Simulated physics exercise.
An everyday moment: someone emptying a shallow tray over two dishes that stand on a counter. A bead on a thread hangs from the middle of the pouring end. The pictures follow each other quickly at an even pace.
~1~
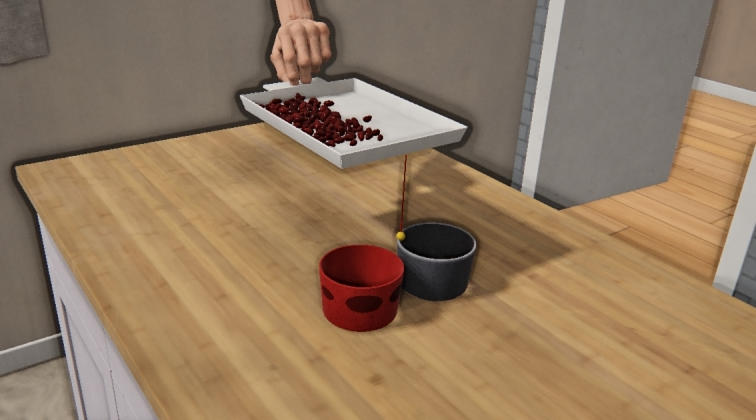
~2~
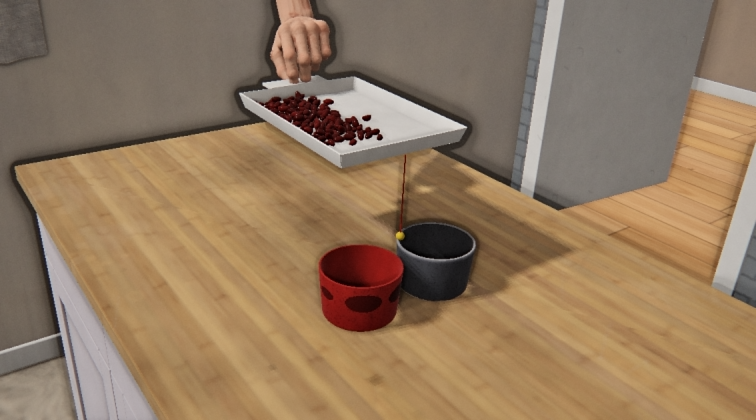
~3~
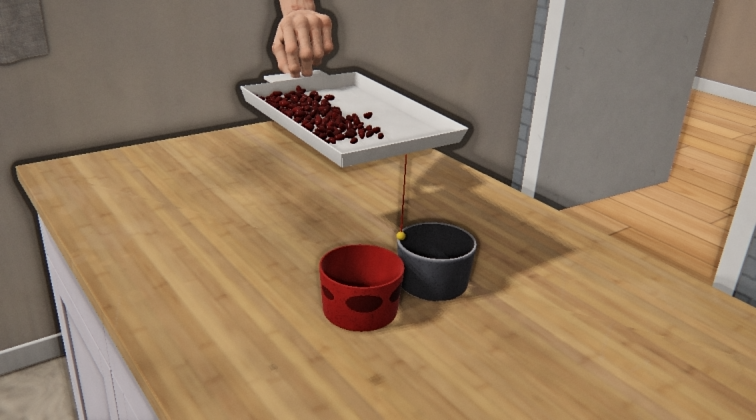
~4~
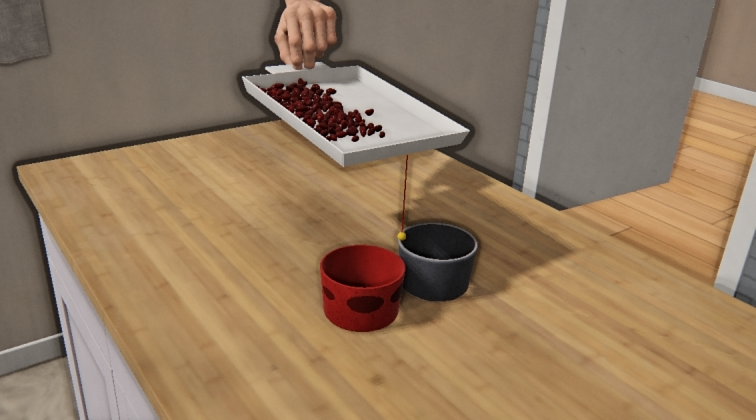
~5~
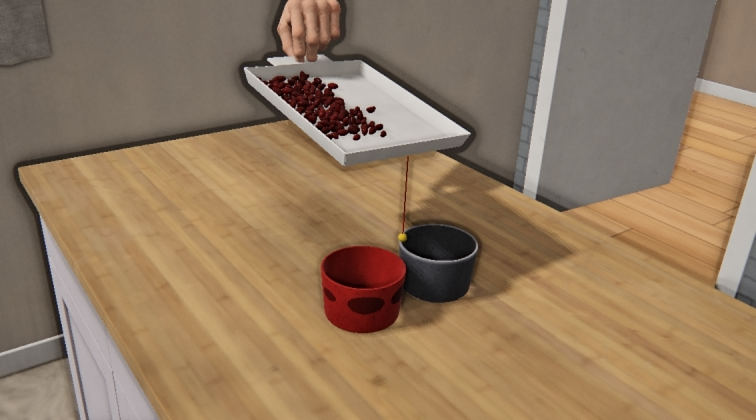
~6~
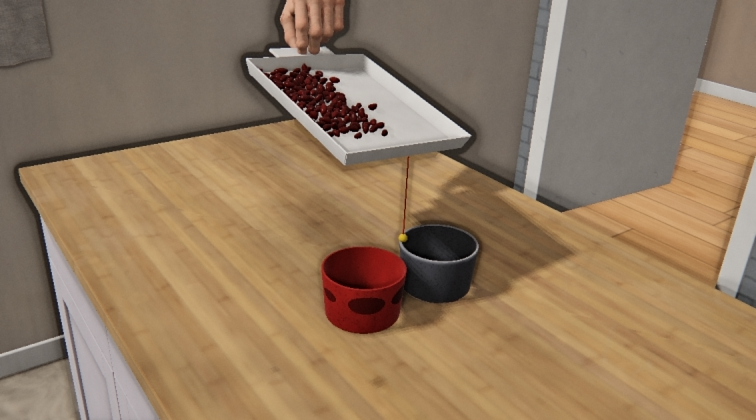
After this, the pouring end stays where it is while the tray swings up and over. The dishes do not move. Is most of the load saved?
Caught overall: Over half.
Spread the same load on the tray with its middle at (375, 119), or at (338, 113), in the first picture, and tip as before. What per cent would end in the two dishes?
Roughly 50 per cent, and 70 per cent.
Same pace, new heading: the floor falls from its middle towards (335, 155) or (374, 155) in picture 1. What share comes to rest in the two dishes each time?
Near 80 % and 70 %.
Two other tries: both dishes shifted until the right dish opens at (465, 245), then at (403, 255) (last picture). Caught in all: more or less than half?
One: The larger part. Two: Not half.
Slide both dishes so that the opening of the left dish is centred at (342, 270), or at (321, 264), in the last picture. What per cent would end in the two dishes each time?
First some 30, then 0 per cent.
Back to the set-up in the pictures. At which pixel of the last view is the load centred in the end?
Roughly at (446, 286).
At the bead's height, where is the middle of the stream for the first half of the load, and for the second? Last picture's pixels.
Early half (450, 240), late half (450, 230).
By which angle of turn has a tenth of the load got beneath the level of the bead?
Roughly 75°.
Shortly afterwards, tray tipped steeply; all but a few on the tray; only a few in the right dish; only a few outside both; only a few in the air.
Next, tray tipped right over; near two thirds on the tray; a little in the right dish; a little outside both; near a quarter in the air.
Some moments later, tray tipped past a quarter turn; near two thirds in the right dish; near a third outside both.
In the end, tray tipped past a quarter turn; none at all in the left dish; near two thirds in the right dish; near a third outside both.
